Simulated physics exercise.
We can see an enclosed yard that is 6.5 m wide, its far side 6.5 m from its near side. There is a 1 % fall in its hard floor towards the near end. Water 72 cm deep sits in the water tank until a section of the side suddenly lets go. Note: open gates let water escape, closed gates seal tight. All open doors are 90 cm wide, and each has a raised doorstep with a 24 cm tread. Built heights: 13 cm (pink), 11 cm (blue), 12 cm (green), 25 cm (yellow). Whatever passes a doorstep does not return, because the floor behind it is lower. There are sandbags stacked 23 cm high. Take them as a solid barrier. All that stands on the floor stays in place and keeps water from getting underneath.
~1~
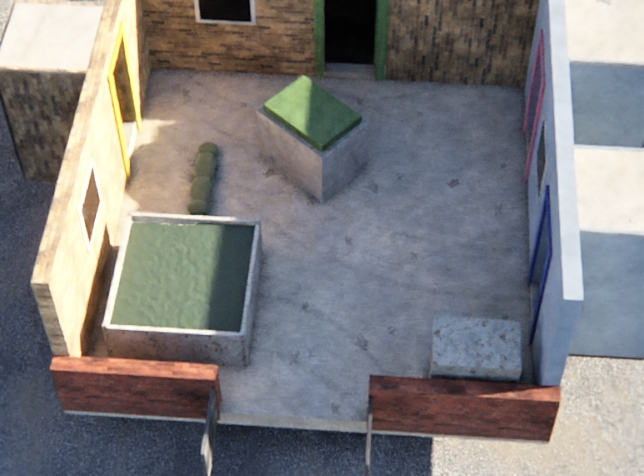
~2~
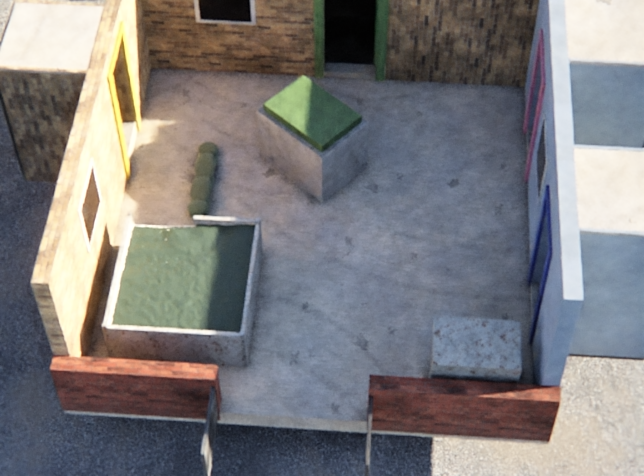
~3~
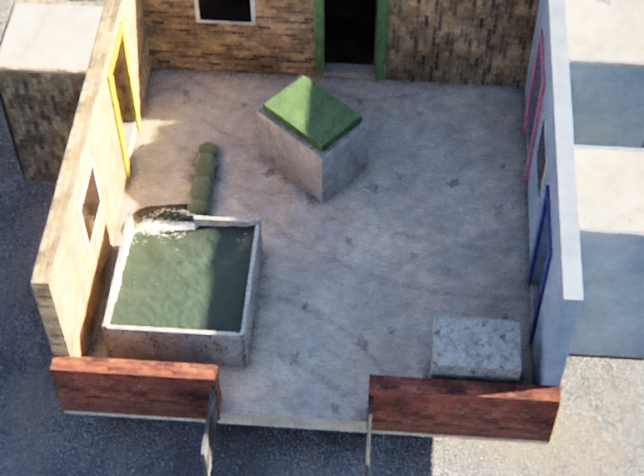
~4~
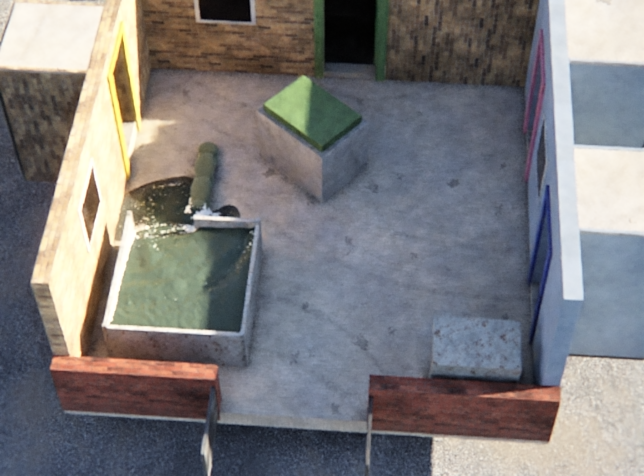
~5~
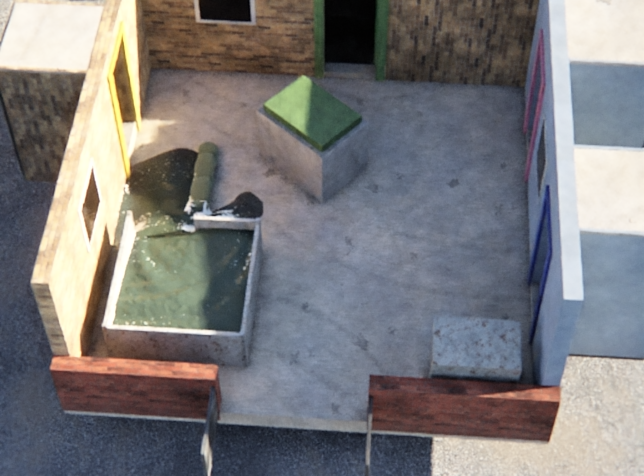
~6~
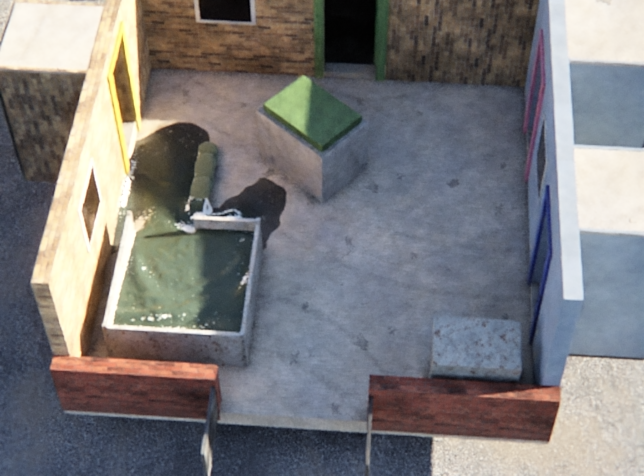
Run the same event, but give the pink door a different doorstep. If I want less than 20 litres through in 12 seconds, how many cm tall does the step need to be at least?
You would need about 13.5 cm.
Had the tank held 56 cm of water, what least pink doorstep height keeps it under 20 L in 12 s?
About 9.0 cm.
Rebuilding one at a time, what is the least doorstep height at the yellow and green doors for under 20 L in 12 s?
About 17 cm at yellow and about 6.0 cm at green.
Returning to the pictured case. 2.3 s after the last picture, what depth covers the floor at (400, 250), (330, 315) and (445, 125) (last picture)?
Roughly 2, then 0, then 0 cm.
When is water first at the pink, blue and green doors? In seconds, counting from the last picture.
Times: Pink 3.2 seconds, blue 4.0 seconds, green 1.8 seconds.
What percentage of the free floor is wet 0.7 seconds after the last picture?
Approximately 25 % of the floor.
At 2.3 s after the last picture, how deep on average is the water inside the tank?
I'd put it near 35 cm.
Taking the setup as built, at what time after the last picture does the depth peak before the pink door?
About 3.5 seconds.
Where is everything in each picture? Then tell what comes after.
Still water, 72 cm deep, in the water tank at (184, 275); the pink door at (534, 112) is dry, in the first picture.
The front is at a hidden place, 0.4 m from the gap on the far side; 0.3 m2 of floor is wet, 72 cm left at the back, in the second picture.
Water pours out on the far side and has run 0.8 m, to (162, 209); about 14 cm deep outside, 72 cm at the back, in the third picture.
The front is at (175, 181), 1.4 m from the gap on the far side; 1.7 m2 of floor is wet, 72 cm left at the back, in the fourth picture.
Water pours out on the far side and has run 2.0 m, to (177, 153); about 8 cm deep outside, 71 cm at the back, in the fifth picture.
Water pours out on the far side and has run 2.6 m, to (179, 126); about 7 cm deep outside, 65 cm at the back; the pink door at (534, 112), 6.1 m from the gap, is still 4.2 m from the nearest water, in the sixth picture.
Then, 0.7 s after the last picture water covers 25 % of the floor, deepest (46 cm) near (152, 68); it has not reached the pink door.
Then, 2.3 s after the last picture water covers 40 % of the floor, deepest (37 cm) near (181, 77); it has not reached the pink door.
Then, 11.3 s after the last picture water covers 100 % of the floor, deepest (13 cm) near (534, 406); 7 cm at the pink door, 25 litres in over its 13 cm doorstep.
At the pink door as built, the water peaked near 19 cm, 3.7 s after the last picture.
With a doorstep of 12.5 cm, 31 litres would have come in within the 12 s; with 16.5 cm, 4 litres. So under 20 litres takes about 13.5 cm.
